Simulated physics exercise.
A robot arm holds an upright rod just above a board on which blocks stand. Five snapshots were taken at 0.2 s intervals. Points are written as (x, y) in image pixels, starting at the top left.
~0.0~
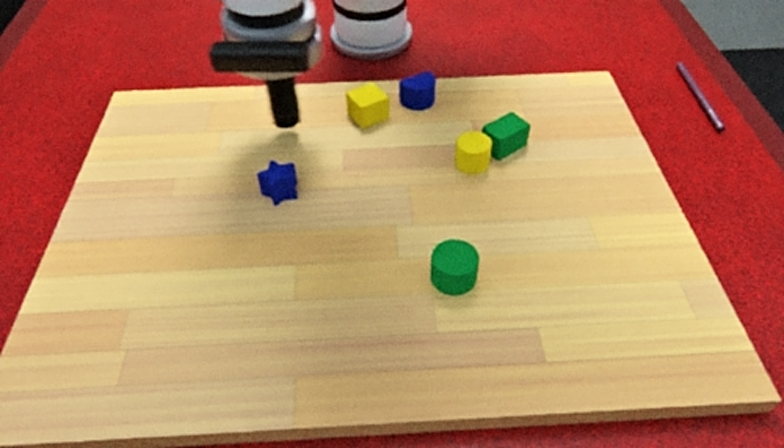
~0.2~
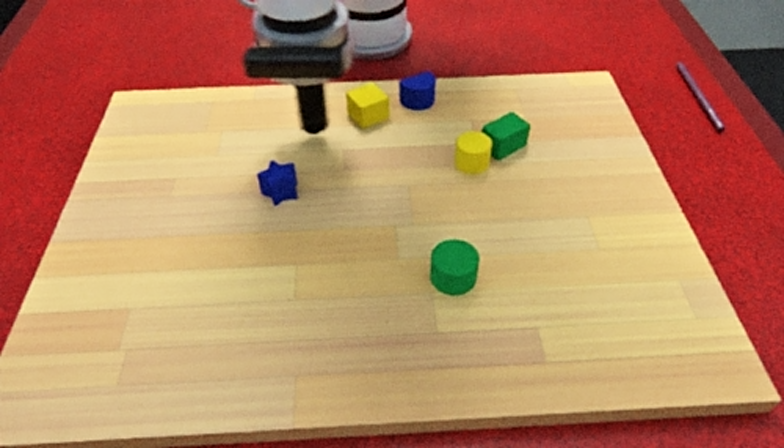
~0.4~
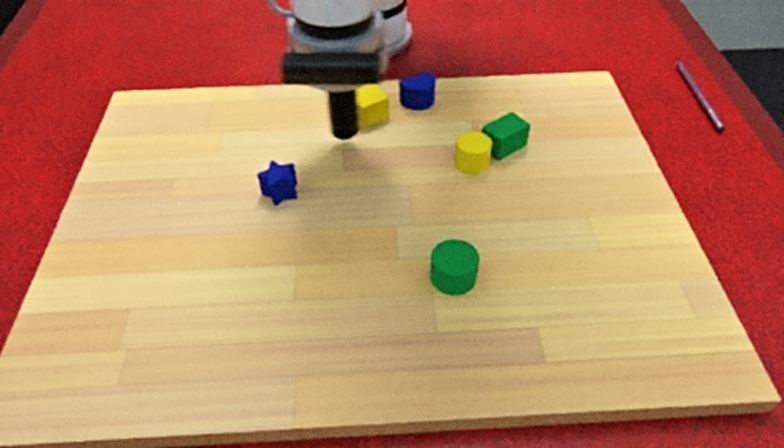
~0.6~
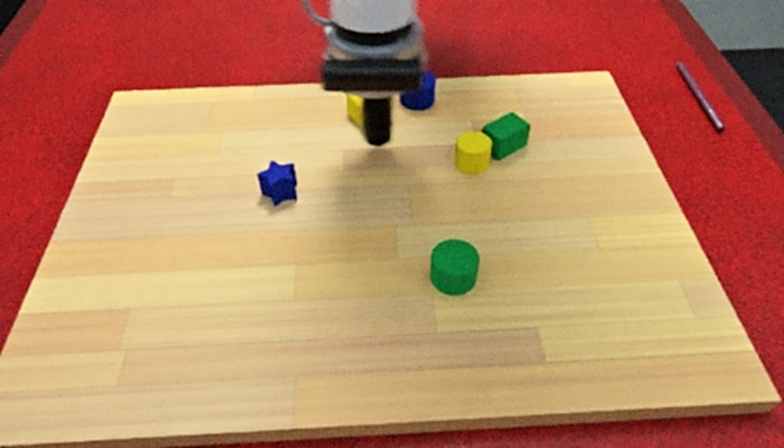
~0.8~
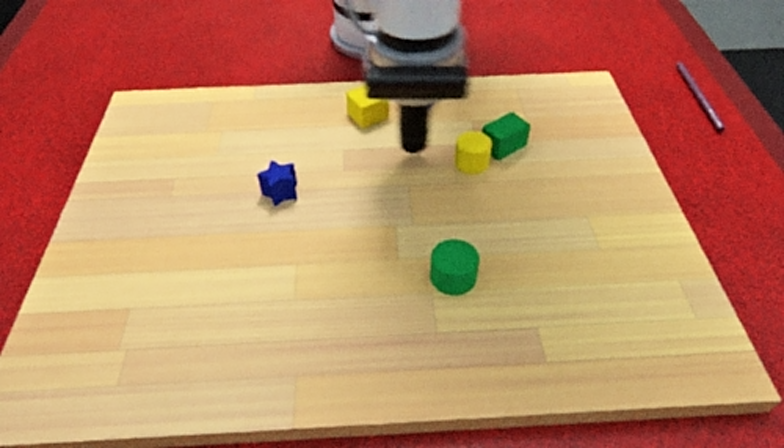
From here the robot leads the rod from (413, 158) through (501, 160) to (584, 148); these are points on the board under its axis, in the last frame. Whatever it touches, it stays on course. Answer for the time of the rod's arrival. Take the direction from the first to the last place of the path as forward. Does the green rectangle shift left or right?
The green rectangle is shifted sideways to the left, facing along the path from start to end.
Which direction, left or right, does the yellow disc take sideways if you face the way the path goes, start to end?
The yellow disc goes right.
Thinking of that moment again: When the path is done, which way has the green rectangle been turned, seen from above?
From above, counter-clockwise.
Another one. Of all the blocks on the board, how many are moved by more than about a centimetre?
Counting only shifts above 1 cm, I get two blocks.
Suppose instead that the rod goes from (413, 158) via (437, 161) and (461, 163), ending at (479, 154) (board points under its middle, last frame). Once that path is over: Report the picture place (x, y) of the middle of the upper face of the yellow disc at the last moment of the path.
I'd guess (511, 144).
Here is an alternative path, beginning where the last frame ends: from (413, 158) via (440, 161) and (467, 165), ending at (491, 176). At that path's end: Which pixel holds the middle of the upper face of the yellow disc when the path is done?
It is going to be at (527, 151).
What follows on the original path. One third of the way, rod (475, 151); yellow disc (509, 145); green rectangle (519, 122), turned 35° anticlockwise.
Two thirds of the way, rod (532, 143); yellow disc (558, 152); green rectangle (538, 112), turned 85° anticlockwise.
At the end, rod (588, 135); yellow square not moved; yellow disc (565, 153); green rectangle (546, 109), turned 130° anticlockwise.
